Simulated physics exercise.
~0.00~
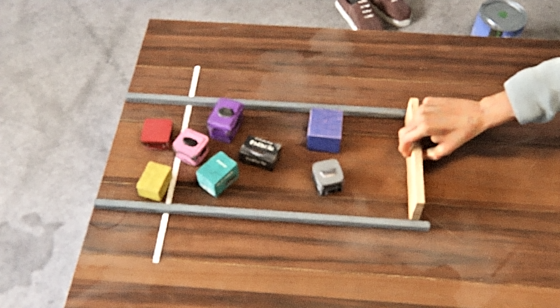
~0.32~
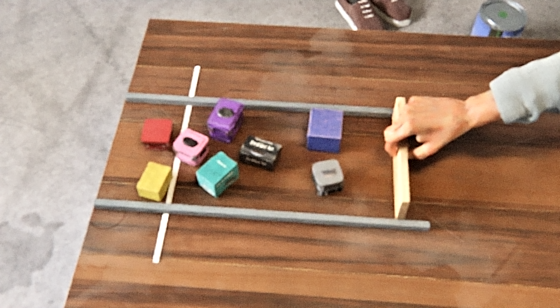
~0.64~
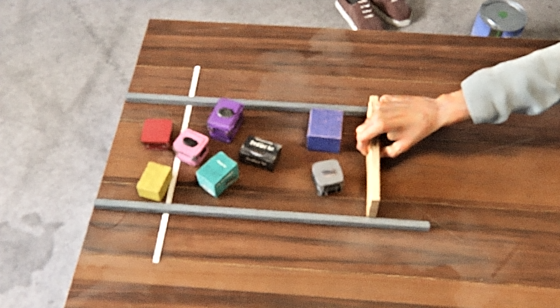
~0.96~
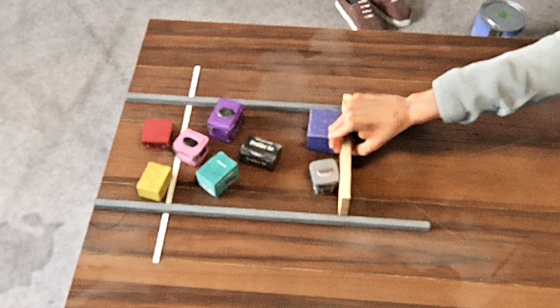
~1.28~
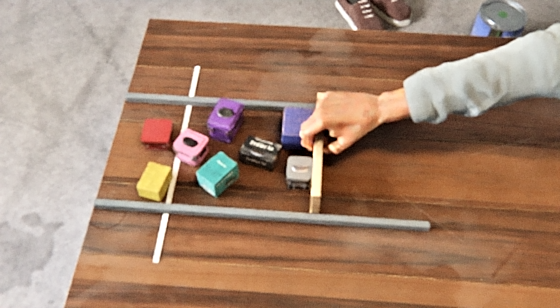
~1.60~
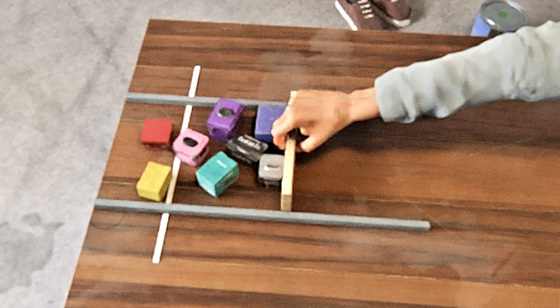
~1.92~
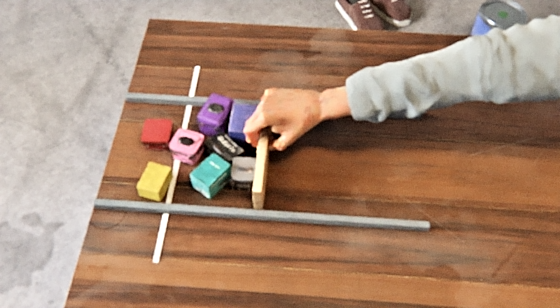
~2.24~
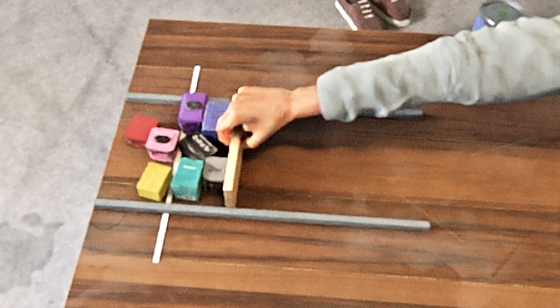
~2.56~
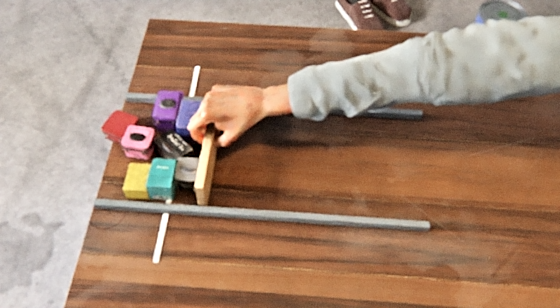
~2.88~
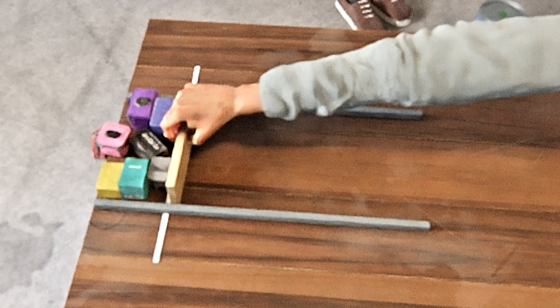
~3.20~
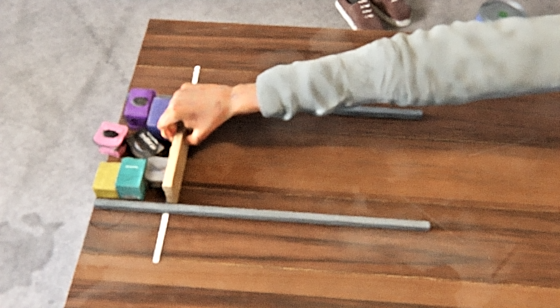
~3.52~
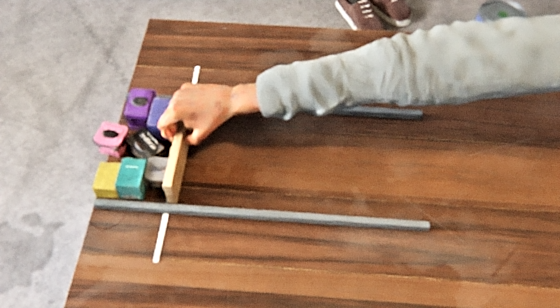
A brown wooden table over a grey floor is seen from above, with two grey rails running across it and a white strip lying crosswise near the left end. Small red, yellow, pink, purple, teal, black, blue and grey objects sit scattered between the rails. From the right, a hand in a pale sleeve slides an upright wooden board leftward. It meets the grey and blue pieces, then bunches the rest together and pushes them toward the left edge. The red one turns and goes over the edge, and the board halts by the strip with the others crowded on the table.
